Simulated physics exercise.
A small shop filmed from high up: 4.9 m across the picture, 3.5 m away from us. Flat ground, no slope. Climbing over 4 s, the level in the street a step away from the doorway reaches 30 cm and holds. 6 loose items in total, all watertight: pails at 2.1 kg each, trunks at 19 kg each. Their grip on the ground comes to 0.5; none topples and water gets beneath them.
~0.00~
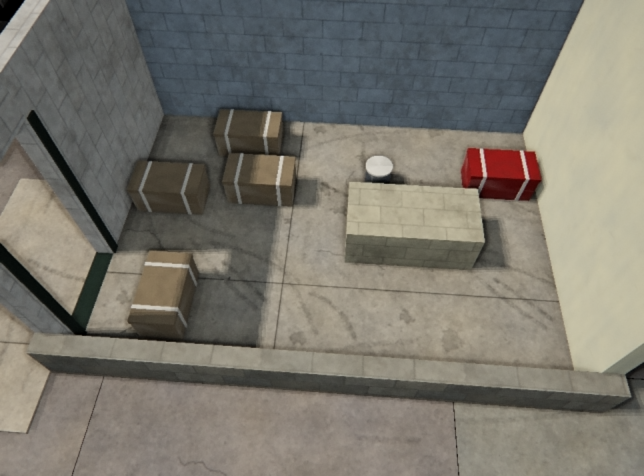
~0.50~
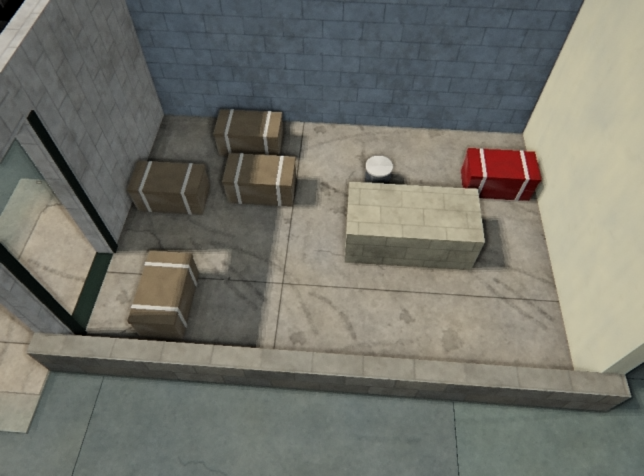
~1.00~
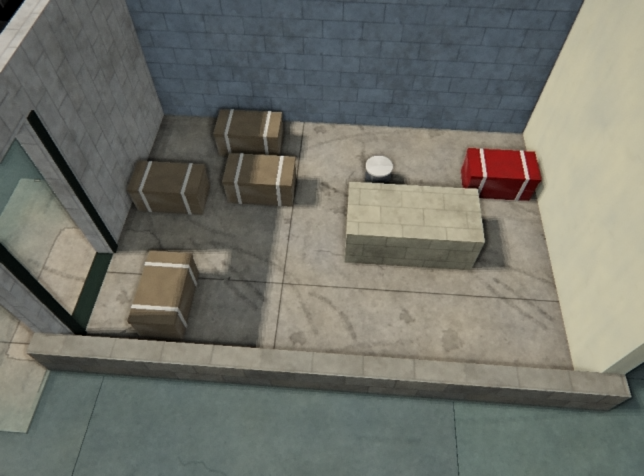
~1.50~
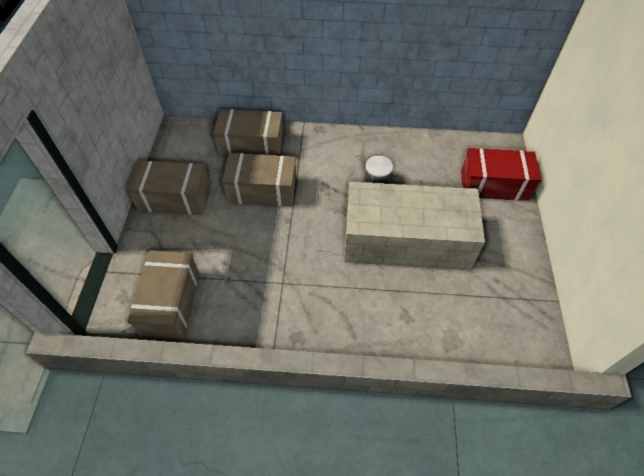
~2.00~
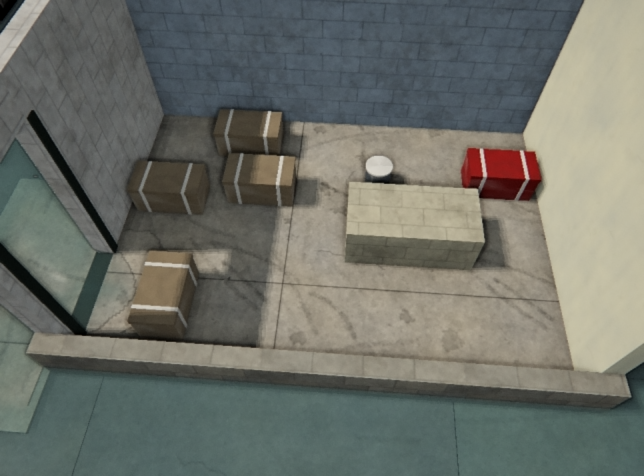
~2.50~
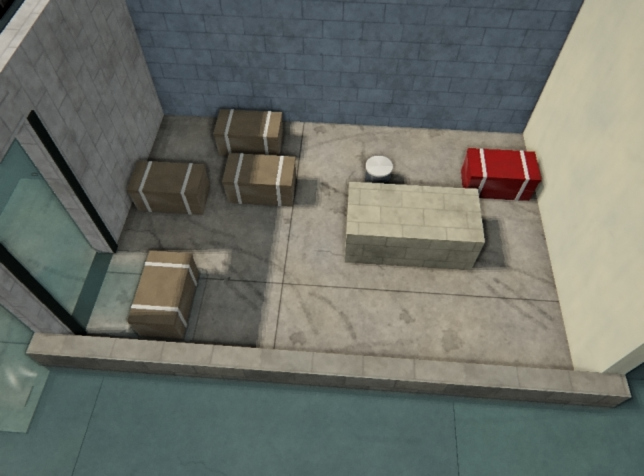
In a small walled shop seen from above, water spreads over the pavement outside the low front wall, then creeps in through the left doorway, while the brown trunks, red trunk and white pail all stay still.
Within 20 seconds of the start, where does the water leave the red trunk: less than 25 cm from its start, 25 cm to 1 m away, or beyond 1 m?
It is going to make a long trip.
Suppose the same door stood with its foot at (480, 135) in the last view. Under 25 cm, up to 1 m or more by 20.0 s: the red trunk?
So the red trunk is well away by then.
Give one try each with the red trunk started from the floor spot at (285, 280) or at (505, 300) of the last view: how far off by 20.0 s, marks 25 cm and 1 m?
From the first spot it would go a long distance, and from the second it would go a long distance.
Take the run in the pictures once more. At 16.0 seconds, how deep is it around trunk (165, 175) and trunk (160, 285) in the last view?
Roughly 14 and 13 cm.
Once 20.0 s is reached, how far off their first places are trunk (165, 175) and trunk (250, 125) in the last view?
Shifts: 80 cm / 200 cm.
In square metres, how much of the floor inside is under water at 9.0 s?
Wet: Near 15 m2.
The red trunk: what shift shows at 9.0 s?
By then it has shifted roughly 80 cm.
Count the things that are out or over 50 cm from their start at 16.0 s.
6.
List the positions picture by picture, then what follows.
In the first picture, the red trunk at (504, 164) rests on the ground; 0.0 m2 under water; 0 of 6 have shifted.
In the second picture, the red trunk at (504, 164), on the bottom; 0.0 m2 under water; 0 of 6 have shifted.
In the third picture, the red trunk at (504, 164), on the bottom; 0.0 m2 under water; 0 of 6 have shifted.
In the fourth picture, the red trunk at (504, 164) rests on the ground; water covers 0.0 m2; 0 of 6 have shifted.
In the fifth picture, the red trunk at (504, 164) rests on the ground; water covers 0.2 m2; 0 of 6 have shifted.
In the sixth picture, the red trunk at (504, 164), on the bottom; 0.8 m2 under water; 0 of 6 have shifted.
After 4.0 s the red trunk is near (504, 164), 0.0 m from its start, aground; 0 afloat.
After 9.0 s the red trunk is near (448, 126), 0.8 m from its start, afloat; 3 afloat.
After 16.0 s the red trunk is near (187, 171), 3.7 m from its start, afloat; 6 afloat.
After 20.0 s the red trunk is near (274, 138), 2.7 m from its start, afloat; 6 afloat.
